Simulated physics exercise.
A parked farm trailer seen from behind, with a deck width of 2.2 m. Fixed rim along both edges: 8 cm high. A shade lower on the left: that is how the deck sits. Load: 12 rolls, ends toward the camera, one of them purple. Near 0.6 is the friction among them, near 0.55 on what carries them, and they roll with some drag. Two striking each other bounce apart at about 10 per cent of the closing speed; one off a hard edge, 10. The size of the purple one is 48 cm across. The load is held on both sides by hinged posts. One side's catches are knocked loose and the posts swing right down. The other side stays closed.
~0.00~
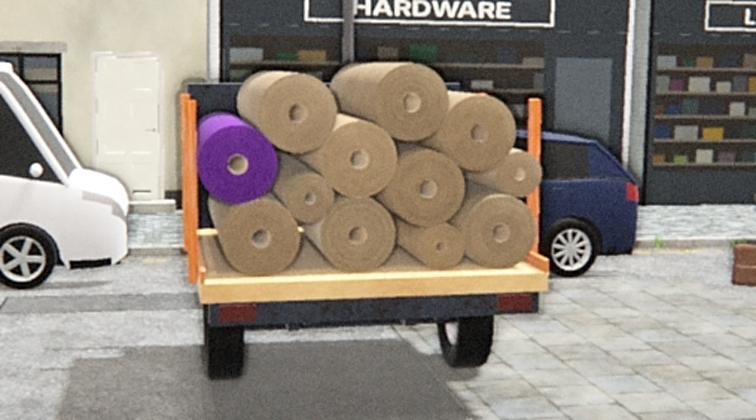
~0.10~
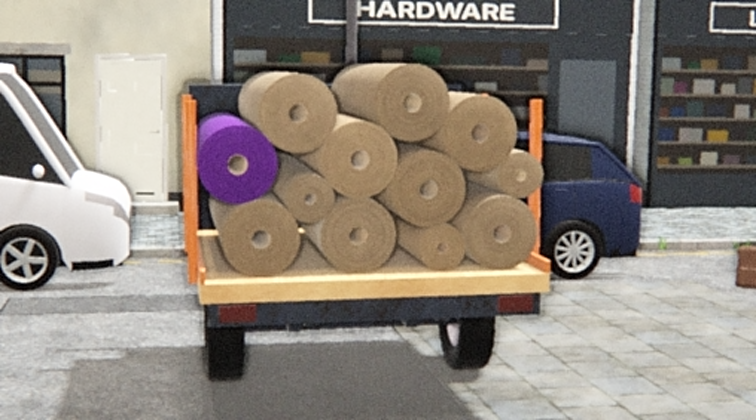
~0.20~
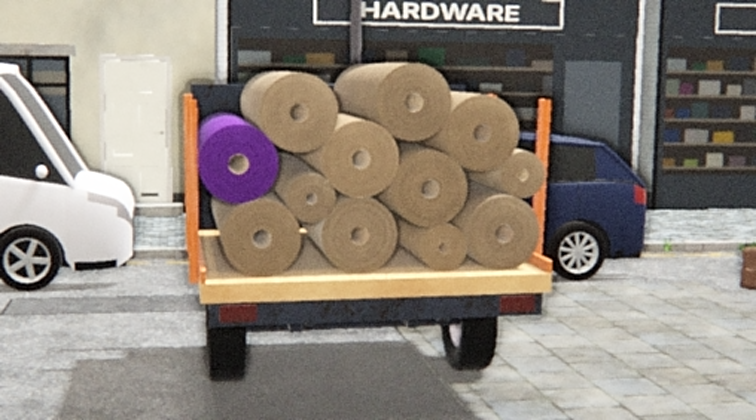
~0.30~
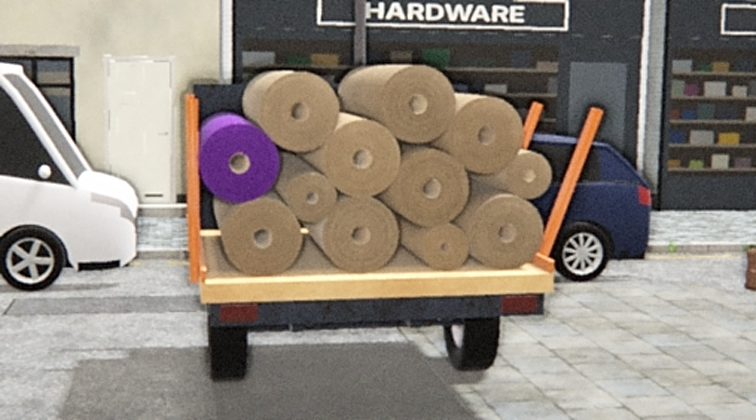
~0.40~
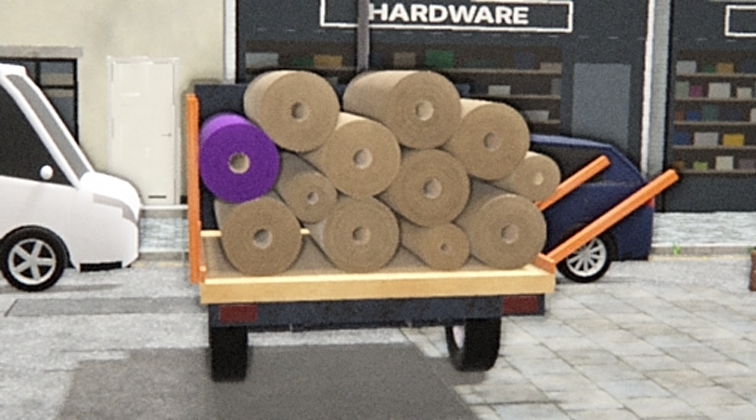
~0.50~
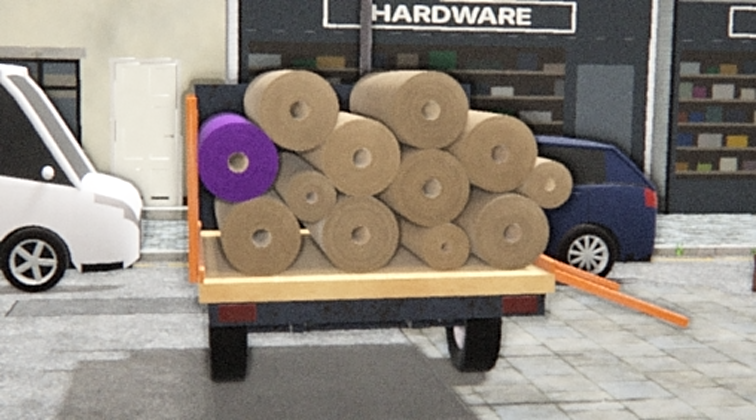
In the video, a parked trailer stacked with brown rolls and one purple roll is seen from behind as its right side posts swing outward and down, while the rolls on the upper right shift slightly to the right.
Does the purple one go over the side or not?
It does not drop.
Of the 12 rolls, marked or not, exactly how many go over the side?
Total: 3.
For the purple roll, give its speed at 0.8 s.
Roughly 0.0 m/s.
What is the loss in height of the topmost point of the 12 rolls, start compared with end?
Roughly 5 cm.
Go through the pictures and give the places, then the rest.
Purple (238, 164); sides still shut; the deck is a shade lower on the left; 4 of the 12 make up the bottom layer, in the first frame.
Purple (238, 164); both sides upright, in the second frame.
Purple (238, 164); both sides upright, in the third frame.
Purple (239, 163); right posts out by 20°, tip at (595, 115), in the fourth frame.
Purple (239, 163); right posts out by 55°, tip at (670, 178), in the fifth frame.
Purple (238, 162); right posts out by 110°, tip at (681, 321), in the sixth frame.
Then, 0.8 s in, purple is up on others, 25 cm from the left edge; 1 gone from the deck.
In the end (3.5 s), purple is up on others, 25 cm from the left edge; 3 gone from the deck.
